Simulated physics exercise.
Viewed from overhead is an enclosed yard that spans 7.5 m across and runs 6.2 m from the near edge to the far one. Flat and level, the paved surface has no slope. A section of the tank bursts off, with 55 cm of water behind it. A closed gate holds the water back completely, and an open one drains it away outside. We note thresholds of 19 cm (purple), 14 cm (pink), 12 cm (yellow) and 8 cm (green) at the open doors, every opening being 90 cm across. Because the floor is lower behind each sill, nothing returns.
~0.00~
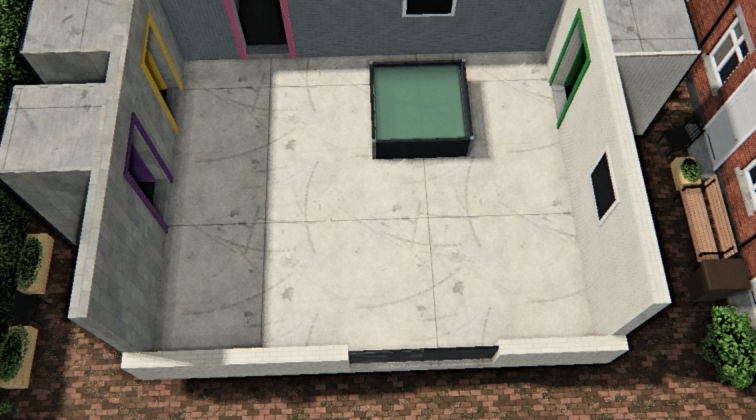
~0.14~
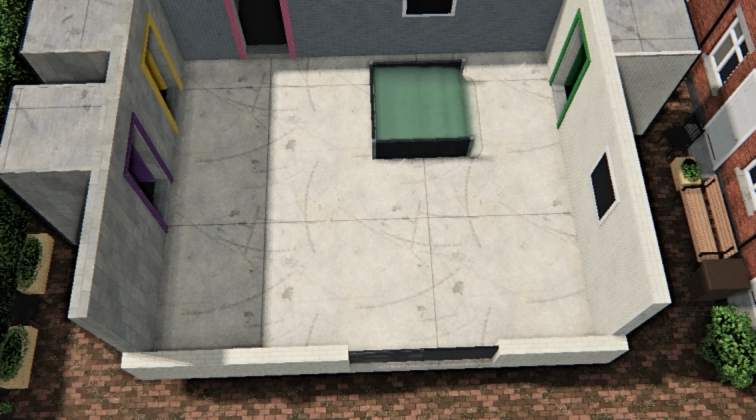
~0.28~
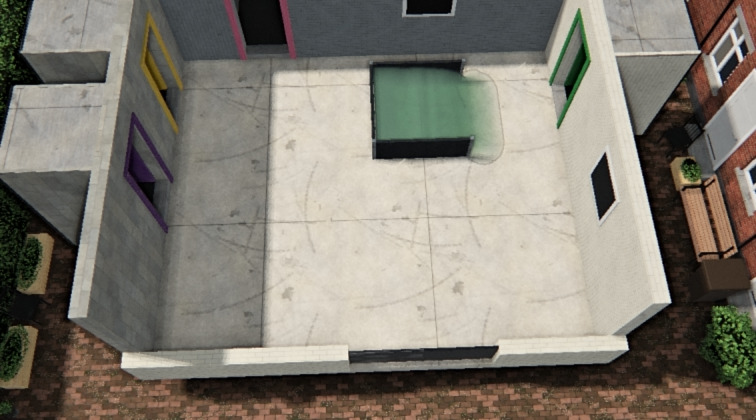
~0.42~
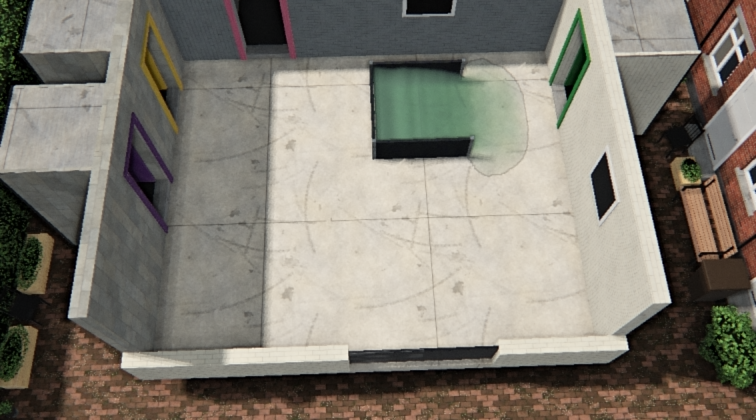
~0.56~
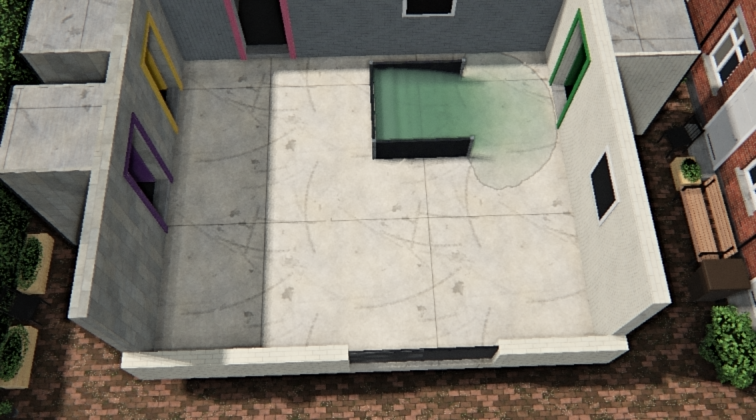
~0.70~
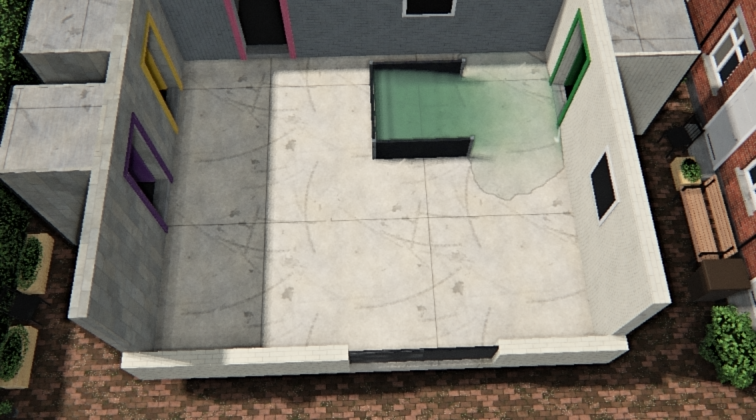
Walled courtyard seen from above, with green water pouring from the right side of a dark-edged tank and spreading across pale paving.
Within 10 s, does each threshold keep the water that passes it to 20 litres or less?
Watch the purple door: It will not outstrip the limit; watch the pink door: It will not outstrip the limit; watch the yellow door: It will not outstrip the limit; watch the green door: It will outstrip the limit.
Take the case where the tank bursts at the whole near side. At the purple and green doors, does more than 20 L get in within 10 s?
Purple: Within the limit; green: Within the limit.
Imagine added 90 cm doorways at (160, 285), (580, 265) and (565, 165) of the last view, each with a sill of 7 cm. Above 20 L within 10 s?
Door 1: Lower; door 2: Lower; door 3: Higher.
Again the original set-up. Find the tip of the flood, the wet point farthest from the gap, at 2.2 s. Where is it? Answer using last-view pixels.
Somewhere about (585, 315).
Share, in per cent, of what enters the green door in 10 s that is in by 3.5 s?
About 95 per cent.
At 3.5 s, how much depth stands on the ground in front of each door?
Depths: Purple door 0 cm, pink door 0 cm, yellow door 0 cm, green door 16 cm.
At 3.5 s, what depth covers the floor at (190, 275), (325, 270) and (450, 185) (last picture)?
About 0, 0 and 0 cm.
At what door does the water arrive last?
Purple.
After 1.4 s water covers 15 % of the floor and is deepest (32 cm) near (553, 128); purple door not reached, pink door not reached, yellow door not reached, green door 27 cm at the sill, 99 L in.
After 2.2 s water covers 15 % of the floor and is deepest (29 cm) near (549, 104); purple door not reached, pink door not reached, yellow door not reached, green door 29 cm at the sill, 227 L in.
After 3.5 s water covers 30 % of the floor and is deepest (16 cm) near (580, 346); purple door not reached, pink door not reached, yellow door not reached, green door 16 cm at the sill, 333 L in.
After 6.0 s water covers 55 % of the floor and is deepest (10 cm) near (578, 335); purple door not reached, pink door 3 cm at the sill, 0 L in, yellow door not reached, green door 7 cm at the sill, 360 L in.
After 10.0 s water covers 80 % of the floor and is deepest (6 cm) near (154, 361); purple door 3 cm at the sill, 0 L in, pink door 1 cm at the sill, 0 L in, yellow door 3 cm at the sill, 0 L in, green door 3 cm at the sill, 360 L in.
